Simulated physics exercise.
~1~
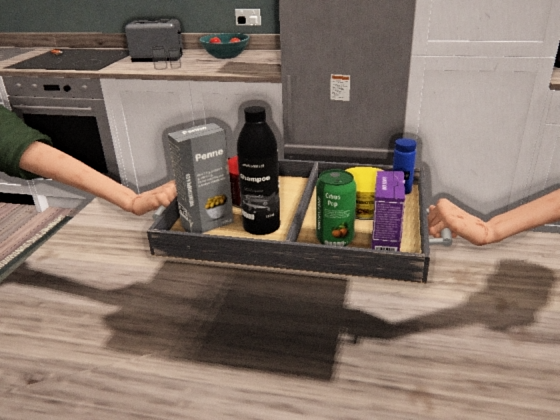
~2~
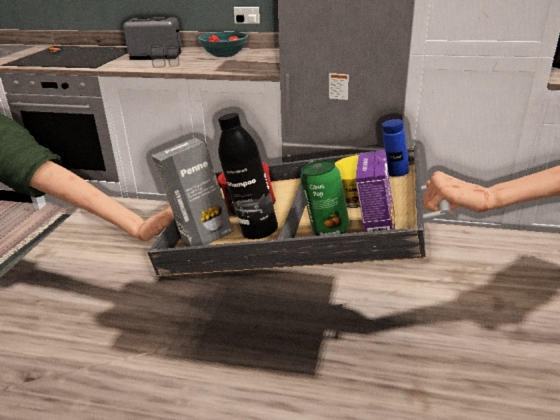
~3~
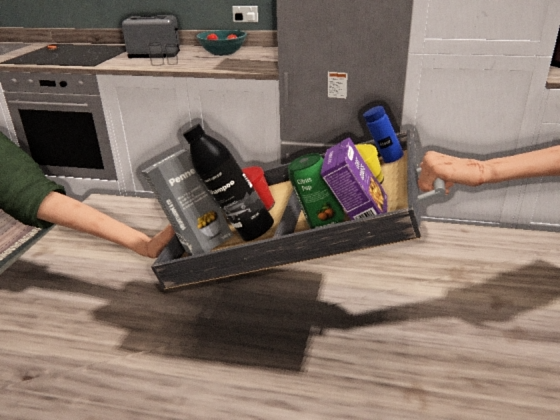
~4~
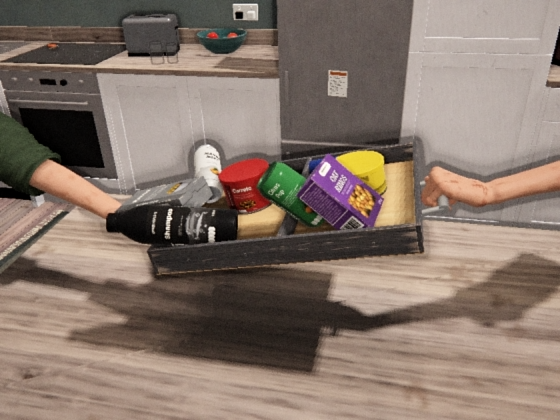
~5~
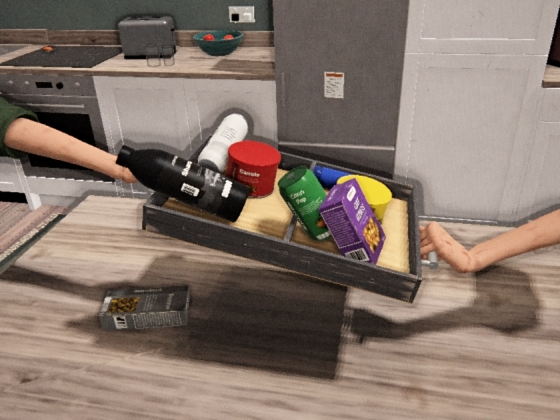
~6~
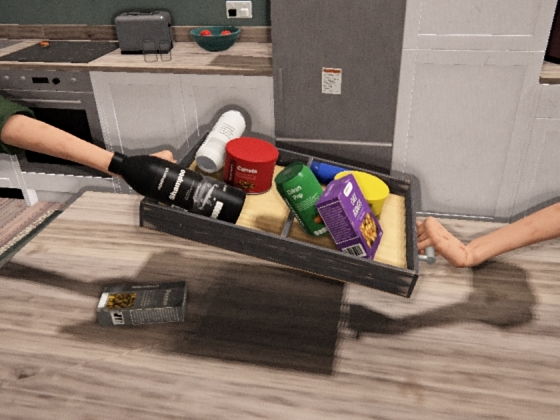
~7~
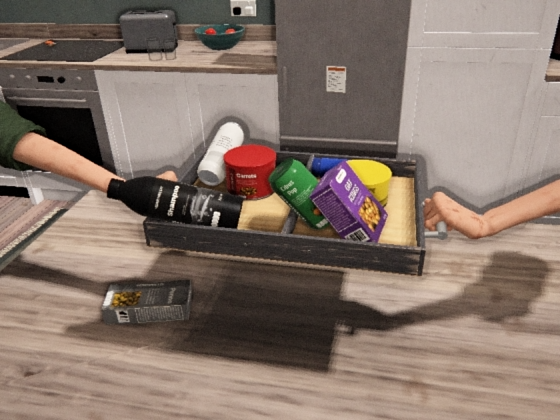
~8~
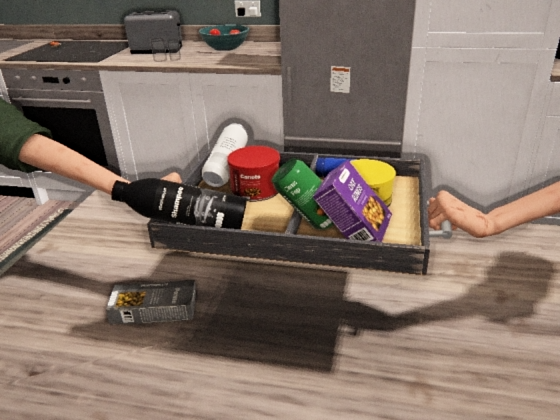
Two hands tipped a wooden tray of groceries down to the left, toppling most of them and dropping a grey packet onto the table, then tilted it right and levelled it, with the black bottle lying across the left edge, still aboard.
